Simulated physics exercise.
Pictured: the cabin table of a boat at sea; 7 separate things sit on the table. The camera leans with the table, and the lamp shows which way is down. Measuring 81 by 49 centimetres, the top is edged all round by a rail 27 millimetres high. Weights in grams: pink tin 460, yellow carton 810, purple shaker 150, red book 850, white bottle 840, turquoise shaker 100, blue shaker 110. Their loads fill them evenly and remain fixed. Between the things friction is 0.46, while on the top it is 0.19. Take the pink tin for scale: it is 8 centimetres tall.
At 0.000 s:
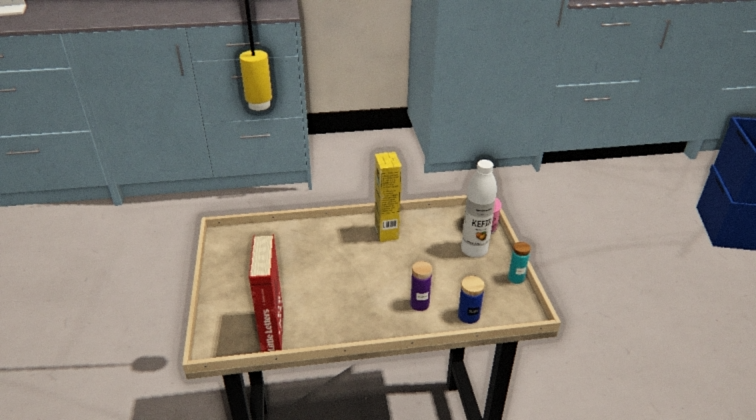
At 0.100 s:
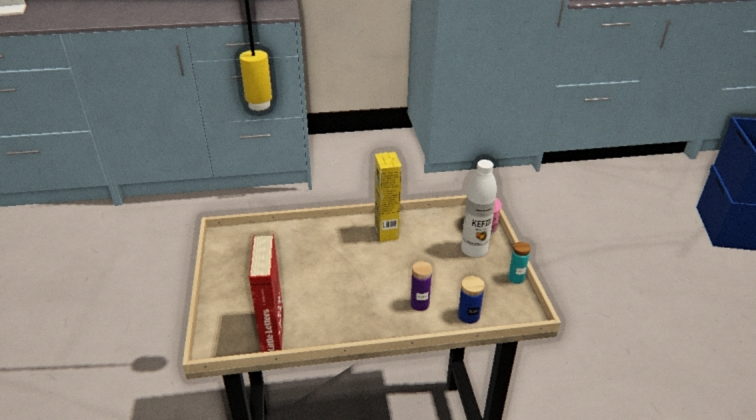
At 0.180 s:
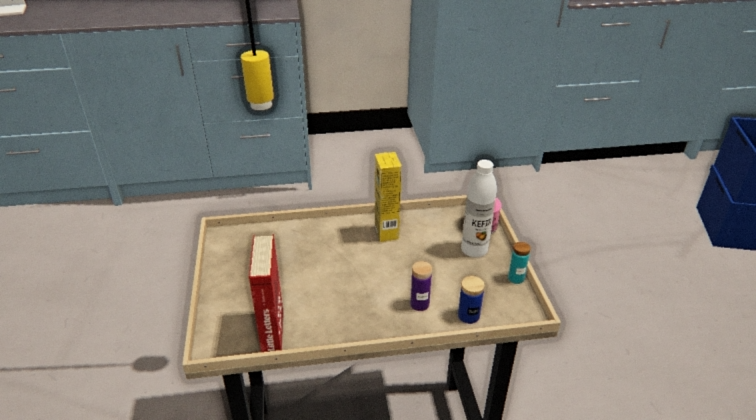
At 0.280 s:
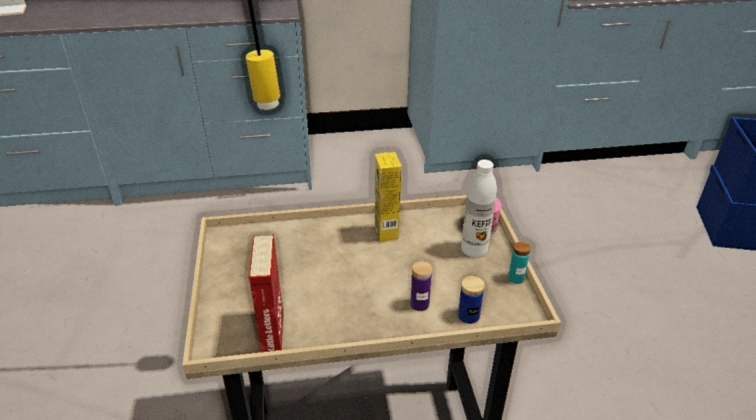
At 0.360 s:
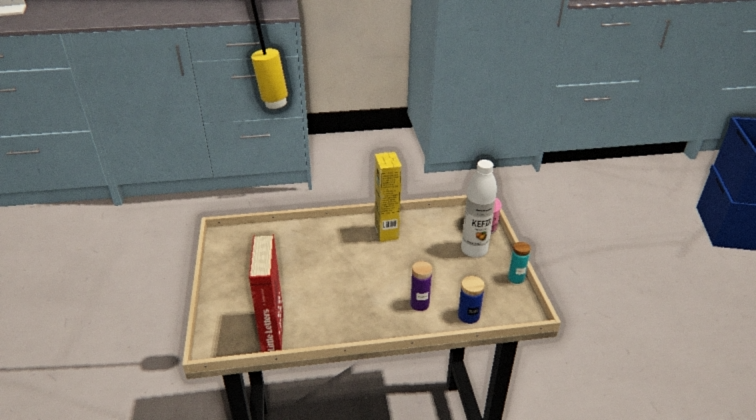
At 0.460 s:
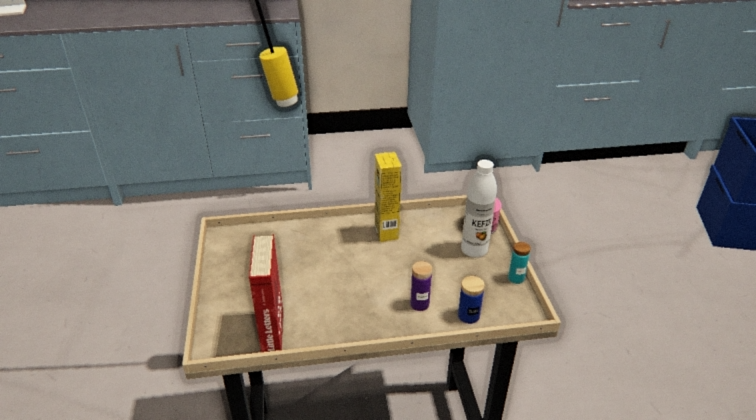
Yellow lamp hanging straight, then swinging gradually to the right, while cartons, a white bottle and small jars stay still on a railed table.
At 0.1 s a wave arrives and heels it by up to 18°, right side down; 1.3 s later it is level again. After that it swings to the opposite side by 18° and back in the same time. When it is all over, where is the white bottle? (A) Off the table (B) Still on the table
(A) Off the table.
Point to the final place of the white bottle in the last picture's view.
It comes to rest near (498, 406).
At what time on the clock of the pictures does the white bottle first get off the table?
1.1 s, roughly.
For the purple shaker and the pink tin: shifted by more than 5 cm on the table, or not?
Purple shaker: Remains in place. Pink tin: Is displaced.
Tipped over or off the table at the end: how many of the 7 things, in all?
The count is 3.
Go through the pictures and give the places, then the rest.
The first frame shows boat level; white bottle (480, 209).
The second frame shows boat level; purple shaker (421, 287); red book (268, 295).
The third frame shows boat level; turquoise shaker (519, 263); blue shaker (471, 300).
The fourth frame shows floor tilted 3°, right side down; yellow carton (387, 198).
The fifth frame shows floor tilted 6°, right side down; purple shaker (421, 287); red book (268, 295).
The sixth frame shows floor tilted 11°, right side down; white bottle (480, 209); turquoise shaker (519, 263).
By 0.96 s, floor tilted 14°, right side down; white bottle rocked 9° off its seat near (512, 205); red book rocked 70° off its seat; yellow carton 10 cm from its spot.
By 1.46 s, boat level; white bottle now off the table; red book on its side; yellow carton 19 cm from its spot.
By 2.16 s, floor tilted 17°, left side down; red book on its side; yellow carton rocked 72° off its seat; purple shaker 19 cm from its spot.
By 2.46 s, floor tilted 5°, left side down; yellow carton on its side; red book on its side; turquoise shaker 18 cm from its spot.
When it is over (3.2 s), off the table, white bottle; lying over on the table, yellow carton and red book; not toppled but over 5 cm from the start, pink tin, turquoise shaker and blue shaker; the last one within 5 cm of the start. In the last view, white bottle near (498, 406).
